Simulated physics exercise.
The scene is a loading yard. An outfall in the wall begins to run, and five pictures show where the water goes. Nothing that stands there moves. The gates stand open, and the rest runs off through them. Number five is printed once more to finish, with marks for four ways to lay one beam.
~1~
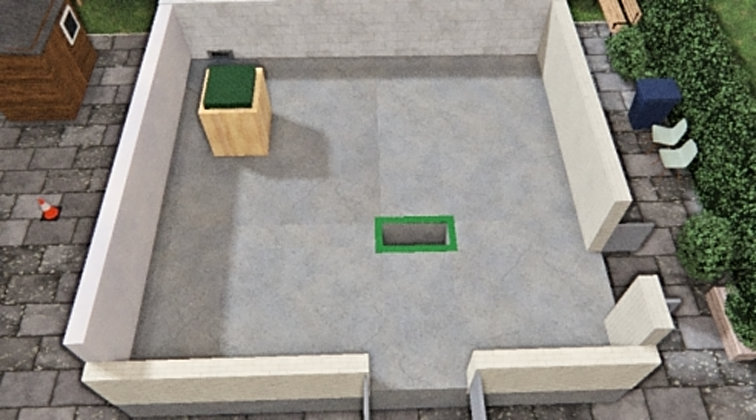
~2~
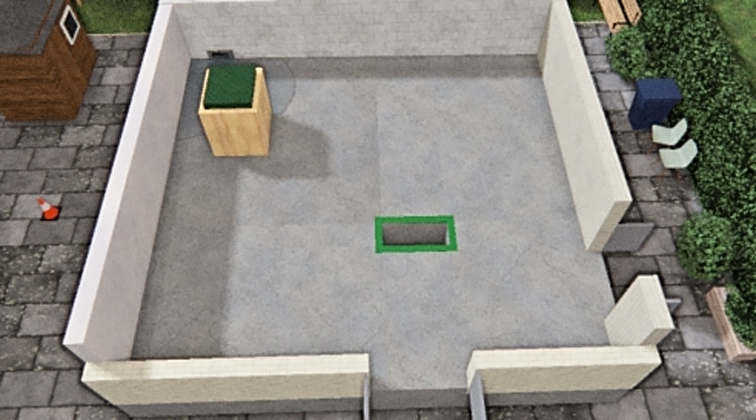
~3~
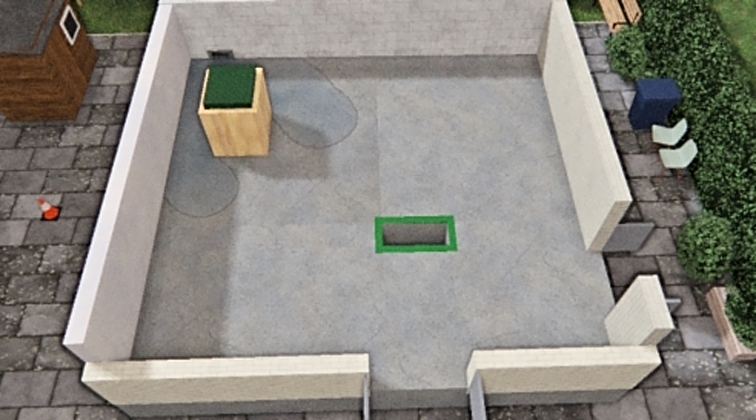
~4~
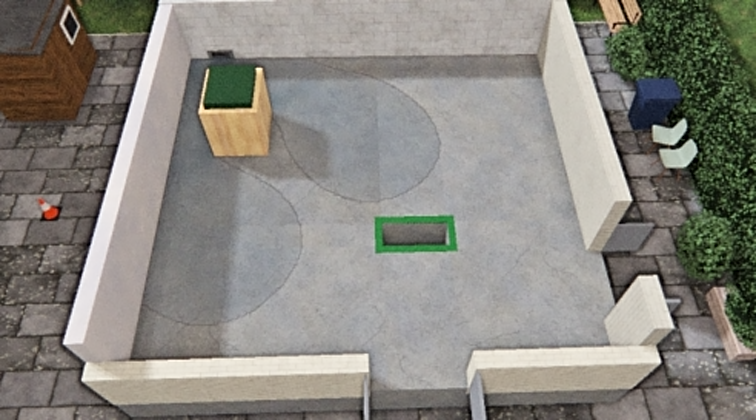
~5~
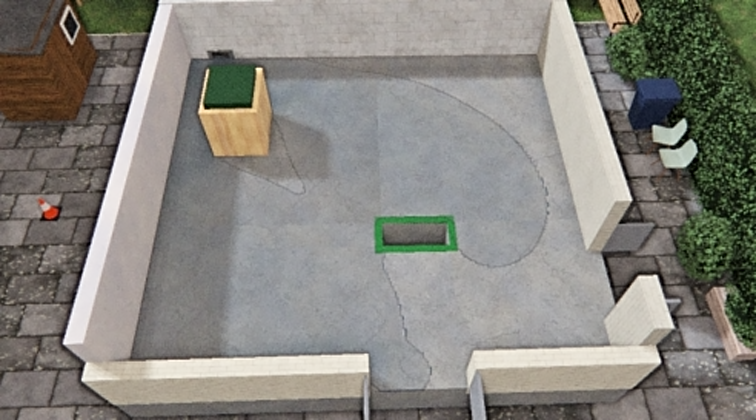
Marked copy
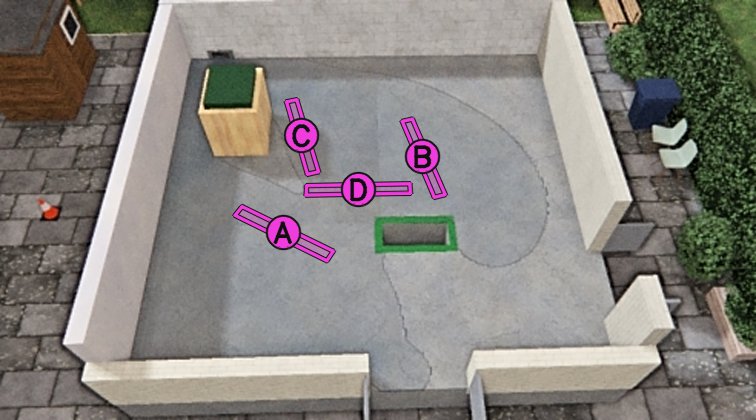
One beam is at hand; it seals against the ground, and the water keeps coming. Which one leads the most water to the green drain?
Use place B.
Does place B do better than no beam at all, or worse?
Better.
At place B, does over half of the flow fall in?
No.
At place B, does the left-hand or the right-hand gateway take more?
The right gate.
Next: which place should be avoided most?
The answer is D.
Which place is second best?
That is place A.
On the marked copy, A from (238, 210) to (330, 255); B from (407, 120) to (439, 195); C from (291, 100) to (313, 173); D from (306, 190) to (410, 188).
Choosing A, about 17 % of the stream runs into the green drain, about 83 % out by the gates.
Choosing B, about 32 % of the stream runs into the green drain, about 68 % out by the gates.
Choosing C, about 9 % of the stream runs into the green drain, about 91 % out by the gates.
Choosing D, about 3 % of the stream runs into the green drain, about 97 % out by the gates.
